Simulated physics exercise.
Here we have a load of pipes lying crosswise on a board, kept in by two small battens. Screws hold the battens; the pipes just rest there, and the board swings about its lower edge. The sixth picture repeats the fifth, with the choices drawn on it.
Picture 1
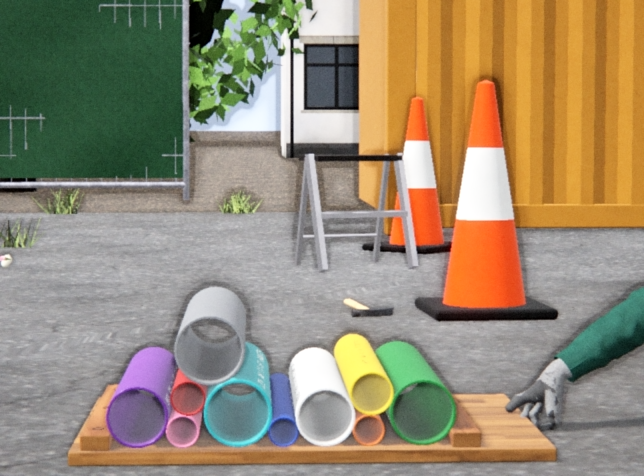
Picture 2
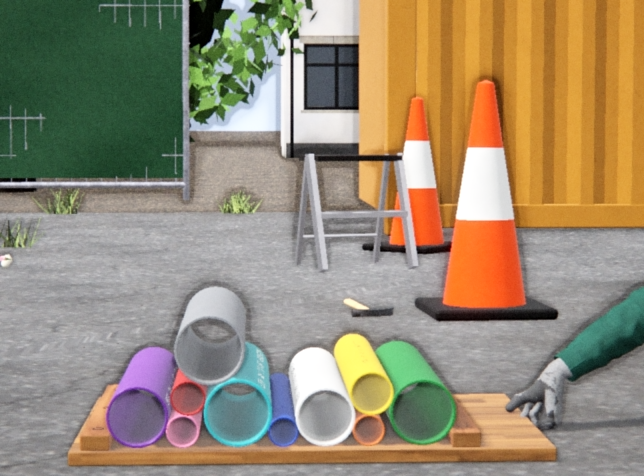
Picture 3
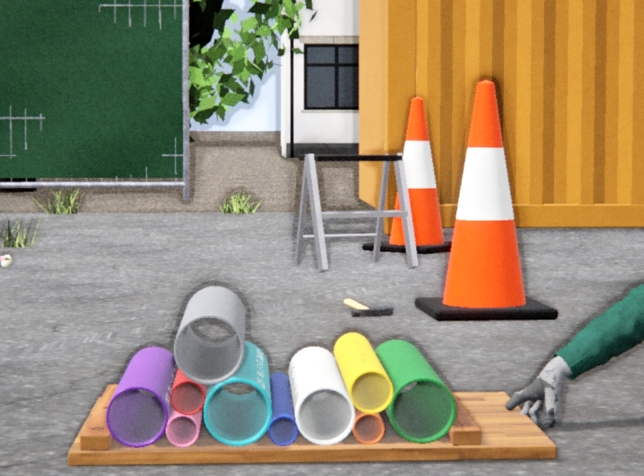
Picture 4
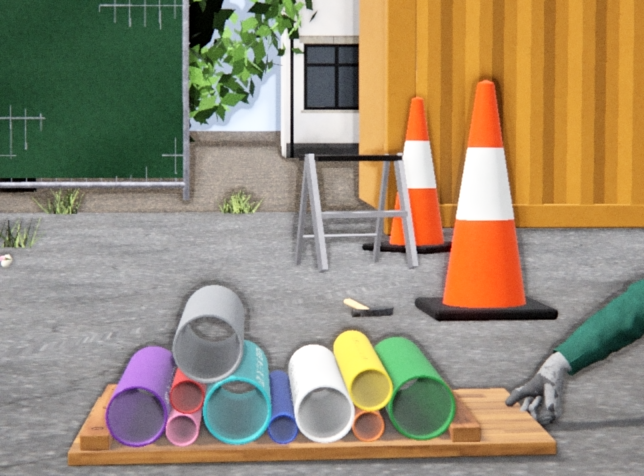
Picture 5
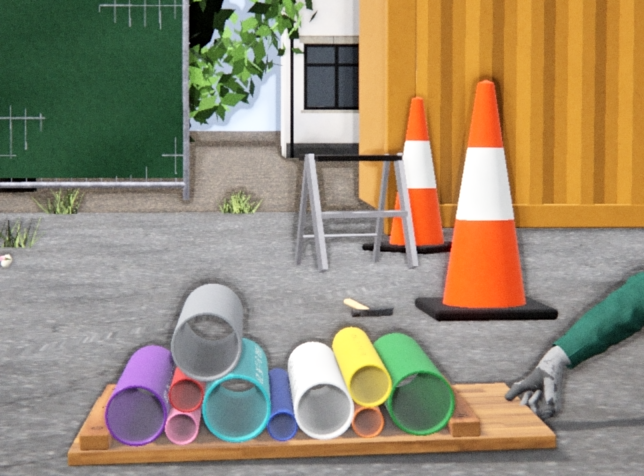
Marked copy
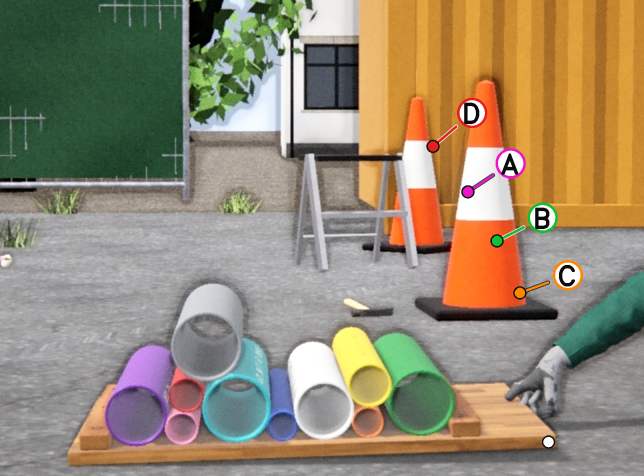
A gloved hand at right tilting a wooden board of colourful pipes very slightly, its far edge rising, beside traffic cones.
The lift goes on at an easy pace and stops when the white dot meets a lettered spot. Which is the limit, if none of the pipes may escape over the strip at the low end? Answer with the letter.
The highest mark that will do is C.
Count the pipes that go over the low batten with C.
The count is none.
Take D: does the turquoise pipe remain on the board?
No, with D.
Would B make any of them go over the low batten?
At B: Yes.
On the copy, A at (468, 192); B at (497, 241); C at (520, 293); D at (433, 146); the white dot at (548, 442).
On C. First, board at 14°.
Then, board at 20°.
Finally, board at 20°, none over the low batten.
By contrast, A six over the low batten; B one over the low batten (grey); D five over the low batten.
